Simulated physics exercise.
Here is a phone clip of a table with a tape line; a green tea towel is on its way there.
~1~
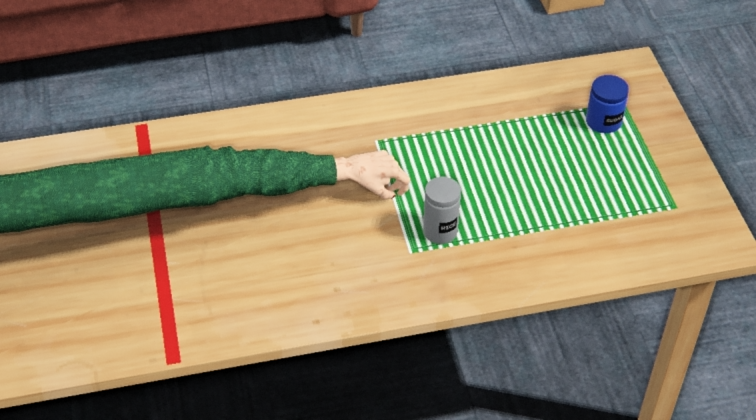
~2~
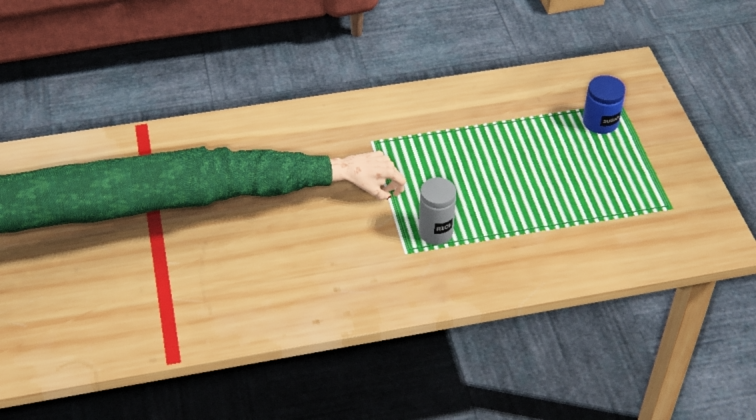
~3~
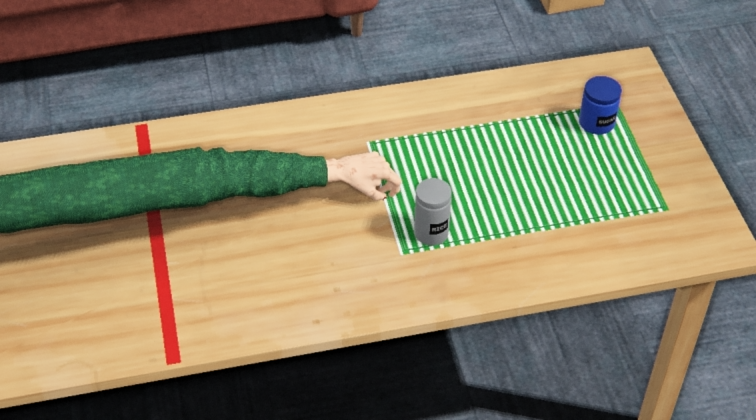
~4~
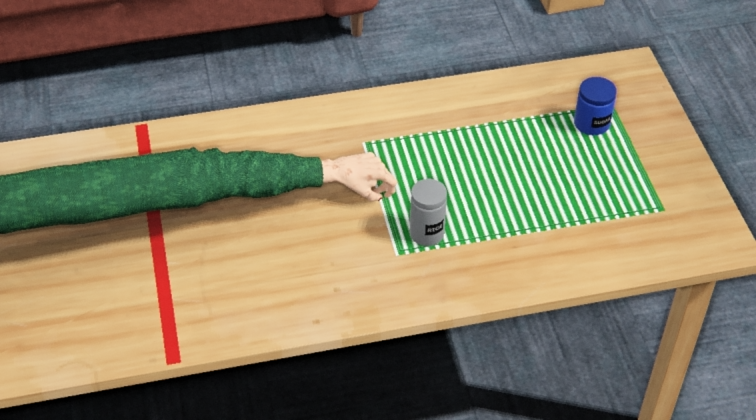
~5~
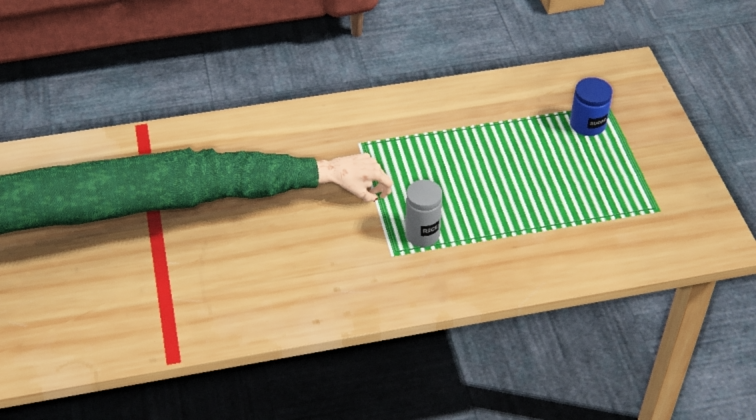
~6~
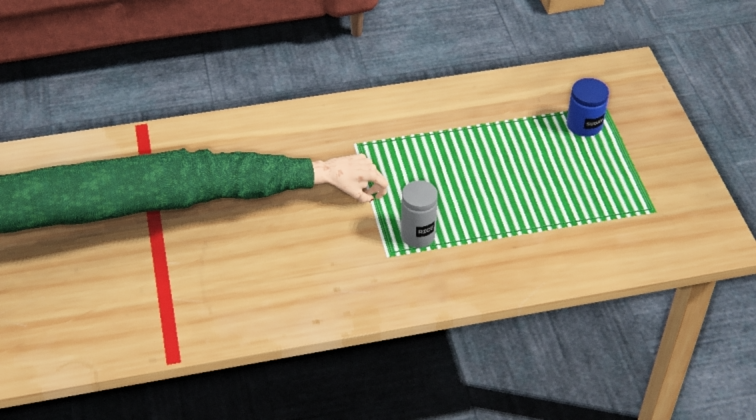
A green-and-white striped tea towel lies on a pale wooden table, seen from above at an angle, with blue-grey carpet and part of a reddish sofa beyond. A grey jar stands on its near left corner, a blue jar at its far right, and a red tape line crosses the table further left. A green-sleeved arm draws back slightly leftward, the towel and both jars sliding slowly with it, while the camera stays still.
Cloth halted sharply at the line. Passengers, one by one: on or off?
Grey jar - on. Blue jar - on.
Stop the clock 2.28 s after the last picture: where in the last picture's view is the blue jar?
Near pixel (395, 137).
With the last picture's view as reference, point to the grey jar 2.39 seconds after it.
Position at that instant: (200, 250).
Then, 2.28 s later than the last view, hem at the tape; grey jar on the cloth near (205, 249); blue jar on the cloth near (395, 137).
Then, 2.39 s later than the last view, hem at the tape; grey jar on the cloth near (200, 250); blue jar on the cloth near (388, 138).
Finally, hem at the tape; grey jar on the cloth near (200, 250); blue jar on the cloth near (390, 138). The grey jar stays on the cloth and the blue jar remains aboard.
